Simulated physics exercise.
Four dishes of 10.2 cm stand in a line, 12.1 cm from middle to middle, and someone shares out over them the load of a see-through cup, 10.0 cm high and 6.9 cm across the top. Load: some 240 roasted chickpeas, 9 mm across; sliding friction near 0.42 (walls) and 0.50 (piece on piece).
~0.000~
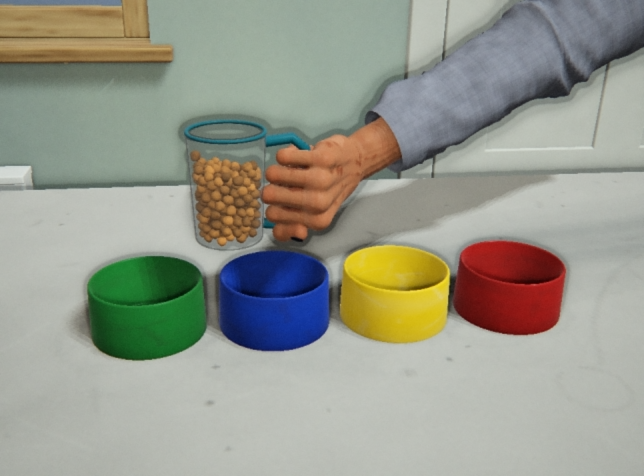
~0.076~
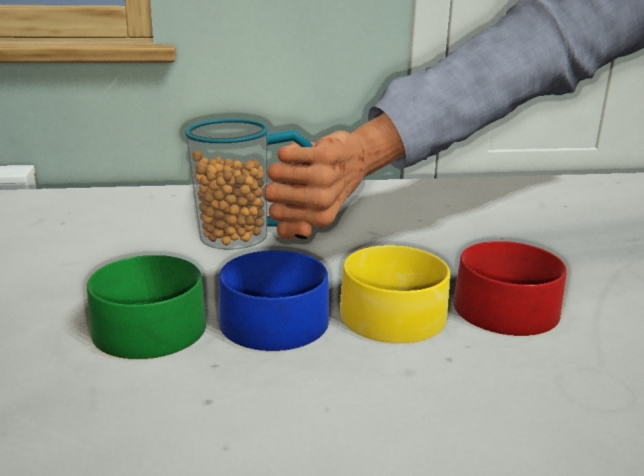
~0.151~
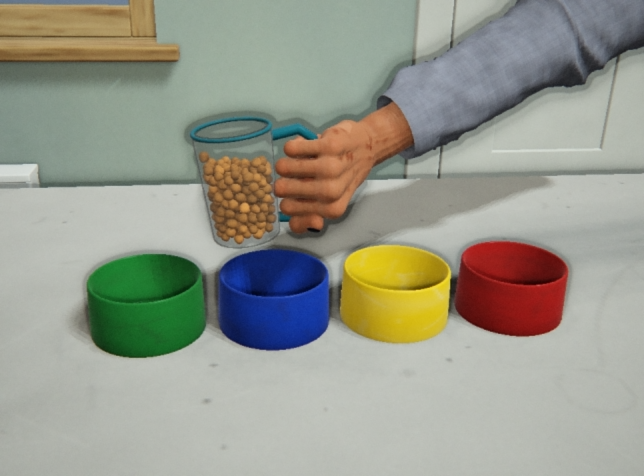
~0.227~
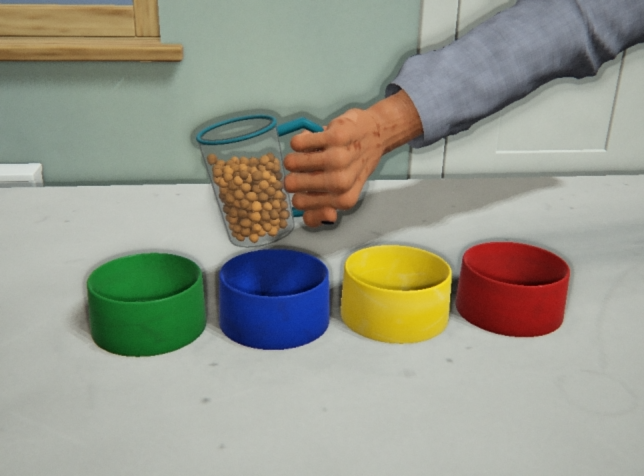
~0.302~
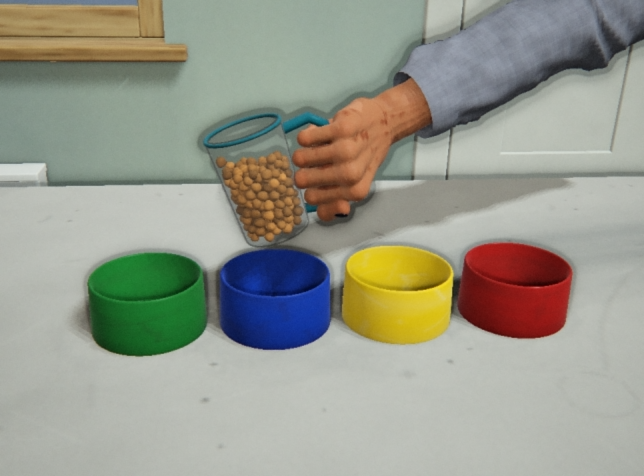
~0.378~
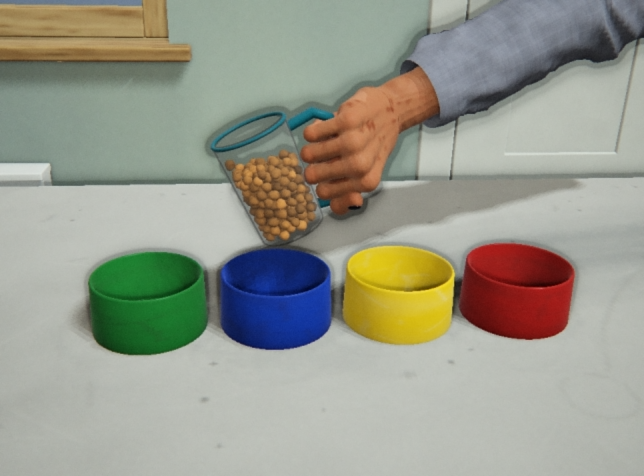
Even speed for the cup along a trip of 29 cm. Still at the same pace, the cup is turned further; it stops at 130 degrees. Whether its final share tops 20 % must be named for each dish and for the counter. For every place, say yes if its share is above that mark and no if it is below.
Red dish: No, blue dish: No, green dish: No, yellow dish: Yes, counter: No.
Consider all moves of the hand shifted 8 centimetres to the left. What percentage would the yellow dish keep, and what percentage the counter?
Yellow 0, counter 20.
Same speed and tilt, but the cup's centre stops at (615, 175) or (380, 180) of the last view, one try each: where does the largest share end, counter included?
Try 1 - yellow; try 2 - blue.
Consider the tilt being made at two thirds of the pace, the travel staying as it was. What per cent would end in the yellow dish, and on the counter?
In that case the yellow dish gets 20 and the counter gets 50.
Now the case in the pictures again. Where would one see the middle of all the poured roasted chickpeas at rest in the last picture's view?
When it all comes to rest, the middle is near (393, 300).
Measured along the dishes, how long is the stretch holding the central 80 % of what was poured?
Length: About 6 cm.
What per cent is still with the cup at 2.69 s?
It comes out close to 0 per cent.
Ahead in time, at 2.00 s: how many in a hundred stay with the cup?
Somewhere close to 0 percent.
Then, at 1.35 s, tilt 94 degrees; cup holds 100 %.
Then, at 2.00 s, tilt 130 degrees; cup holds 0 %, yellow 95 %.
Then, at 2.69 s, tilt 130 degrees; cup holds 0 %, yellow 95 %.
At rest (3.0 s), red 0 %, blue 0 %, green 0 %, yellow 95 %, counter 5 %.
